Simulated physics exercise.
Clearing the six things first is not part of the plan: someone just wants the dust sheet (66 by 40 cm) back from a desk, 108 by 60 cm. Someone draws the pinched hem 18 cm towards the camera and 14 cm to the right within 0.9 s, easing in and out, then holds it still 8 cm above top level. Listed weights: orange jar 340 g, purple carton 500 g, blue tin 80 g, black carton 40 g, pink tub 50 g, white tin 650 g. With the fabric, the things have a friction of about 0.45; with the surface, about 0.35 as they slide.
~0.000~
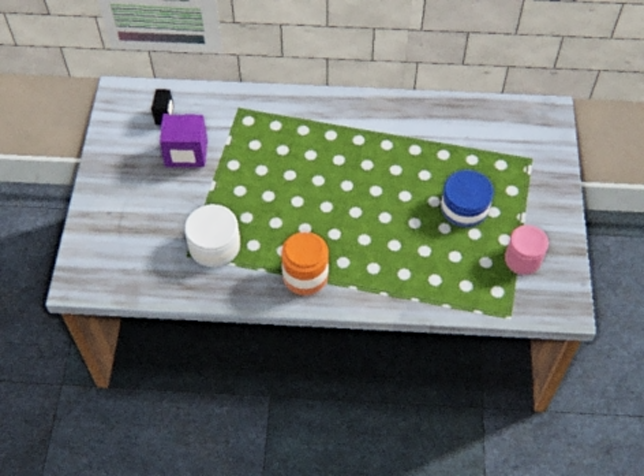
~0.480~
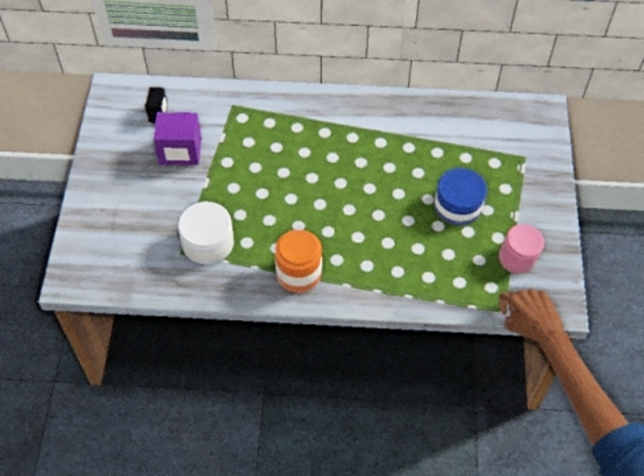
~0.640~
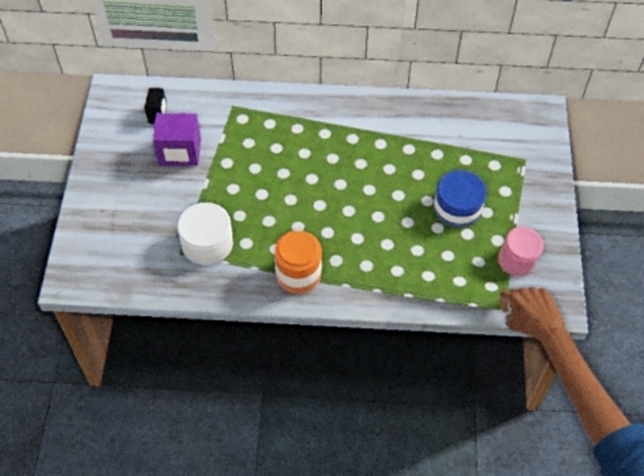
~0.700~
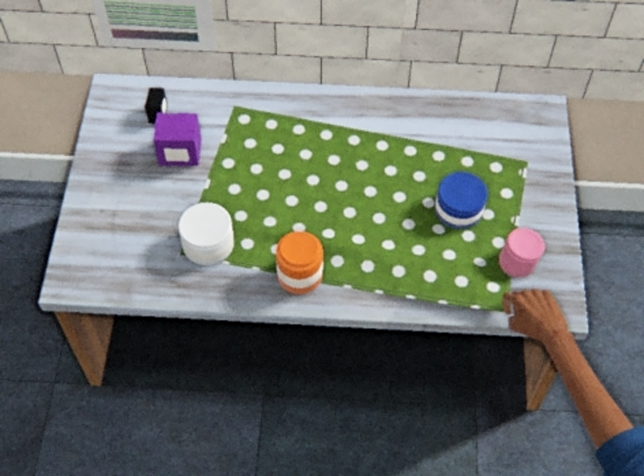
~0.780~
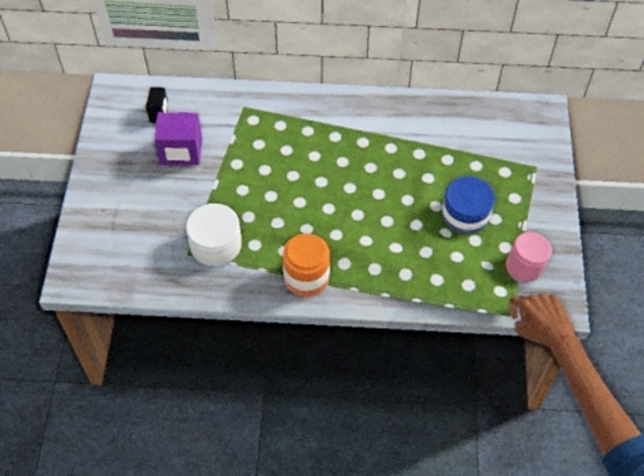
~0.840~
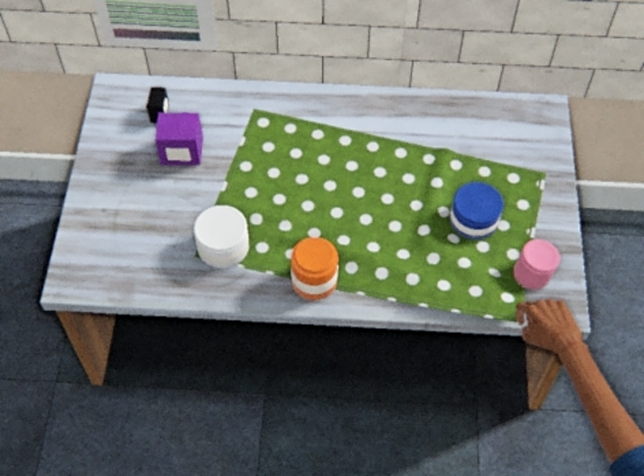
Green polka-dot cloth shifting slightly right and forward as a hand pulls its corner, the jars, tub and tins riding along, two cartons staying still.
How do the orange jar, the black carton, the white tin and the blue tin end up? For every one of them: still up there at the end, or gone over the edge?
Orange jar: Gone over the edge; black carton: Still up there; white tin: Still up there; blue tin: Still up there.
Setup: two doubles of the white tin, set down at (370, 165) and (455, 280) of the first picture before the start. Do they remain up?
In turn: Remains, falls off.
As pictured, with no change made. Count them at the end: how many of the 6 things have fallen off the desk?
My count is 2.
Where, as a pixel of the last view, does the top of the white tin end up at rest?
Resting point is at approximately (304, 257).
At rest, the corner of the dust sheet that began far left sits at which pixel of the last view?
At about (344, 151).
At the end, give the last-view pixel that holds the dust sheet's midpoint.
Around (455, 278).
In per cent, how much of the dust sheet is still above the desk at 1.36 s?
I'd say close to 80 per cent of it.
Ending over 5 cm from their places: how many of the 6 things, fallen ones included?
All told, 4.
At 1.0 s, 95 % of the dust sheet is still over the top; blue tin 11 cm off its start, orange jar 8 cm off its start, white tin 8 cm off its start.
At 1.2 s, 90 % of the dust sheet is still over the top; blue tin 18 cm off its start, orange jar 14 cm off its start, white tin 14 cm off its start.
At 1.4 s, 80 % of the dust sheet is still over the top; blue tin 25 cm off its start at (549, 272), orange jar 20 cm off its start at (385, 300), white tin 18 cm off its start at (292, 251).
At 1.5 s, 75 % of the dust sheet is still over the top; blue tin 27 cm off its start, orange jar on its side, 25 cm off its start, white tin 21 cm off its start.
At 3.1 s, 75 % of the dust sheet is still over the top; orange jar over the edge, blue tin 27 cm off its start at (561, 278), white tin 21 cm off its start at (304, 257), black carton 0 cm off its start at (156, 96).
